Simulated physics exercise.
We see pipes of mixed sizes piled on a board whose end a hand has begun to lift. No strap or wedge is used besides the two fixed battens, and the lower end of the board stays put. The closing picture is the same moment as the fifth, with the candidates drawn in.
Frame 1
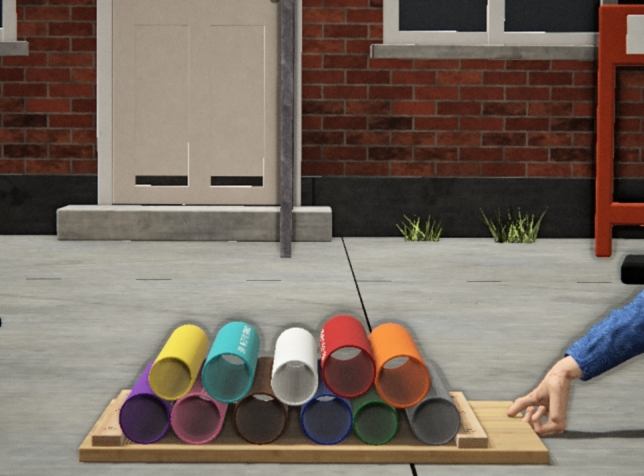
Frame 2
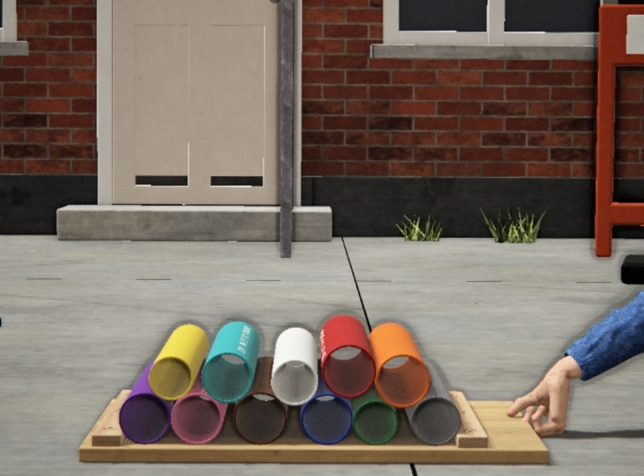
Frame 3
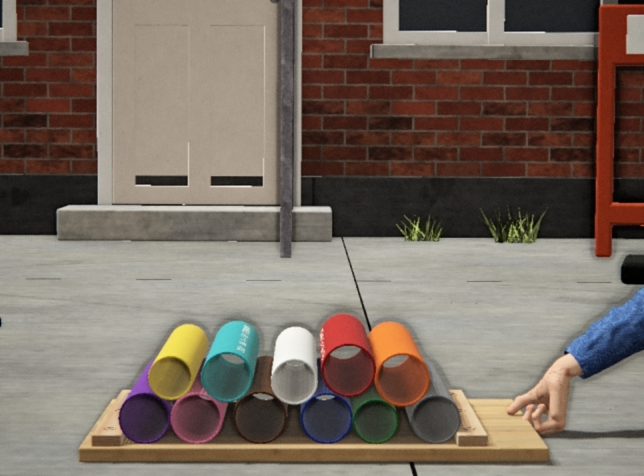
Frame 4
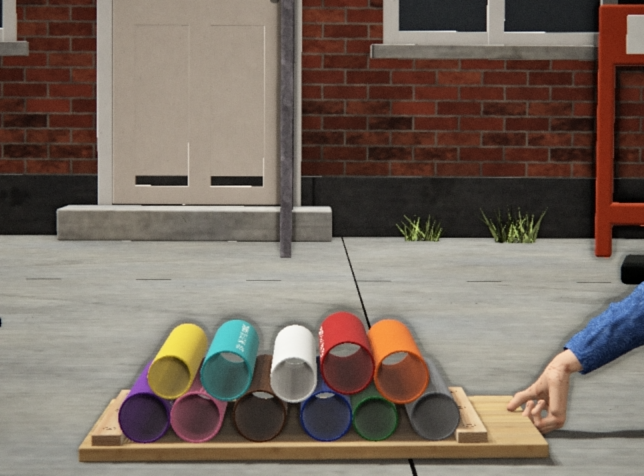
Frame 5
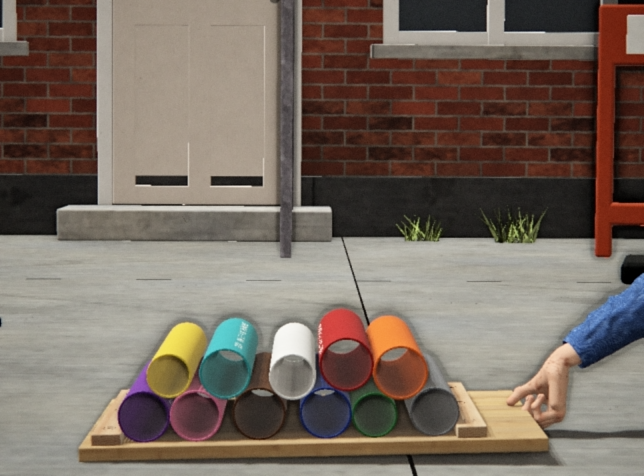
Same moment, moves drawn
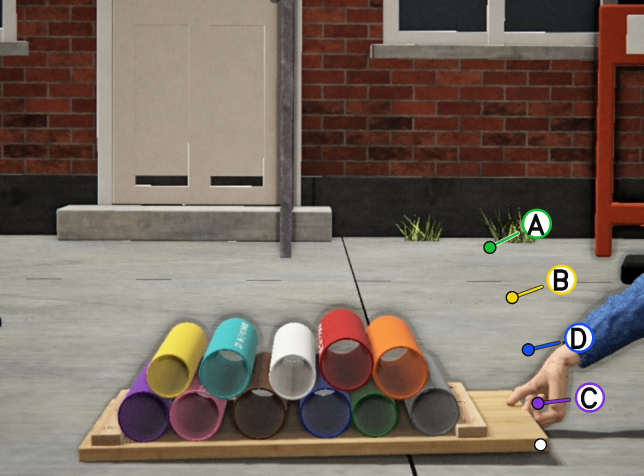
A hand at the right slightly raises the end of a board stacked with colourful pipes.
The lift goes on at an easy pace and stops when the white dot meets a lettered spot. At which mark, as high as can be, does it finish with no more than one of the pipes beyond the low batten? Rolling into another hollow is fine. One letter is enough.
Stop at A.
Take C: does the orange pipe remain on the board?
Yes, with C.
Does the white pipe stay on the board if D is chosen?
The white pipe: Yes.
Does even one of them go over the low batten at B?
No, at B.
On the marked copy, A at (490, 248); B at (512, 298); C at (538, 403); D at (528, 350); the white dot at (541, 445).
With A. Early on, board at 16°.
Further on, board at 27°.
At the end, board at 27°, none over the low batten.
As for the rest, B none over the low batten; C none over the low batten; D none over the low batten.
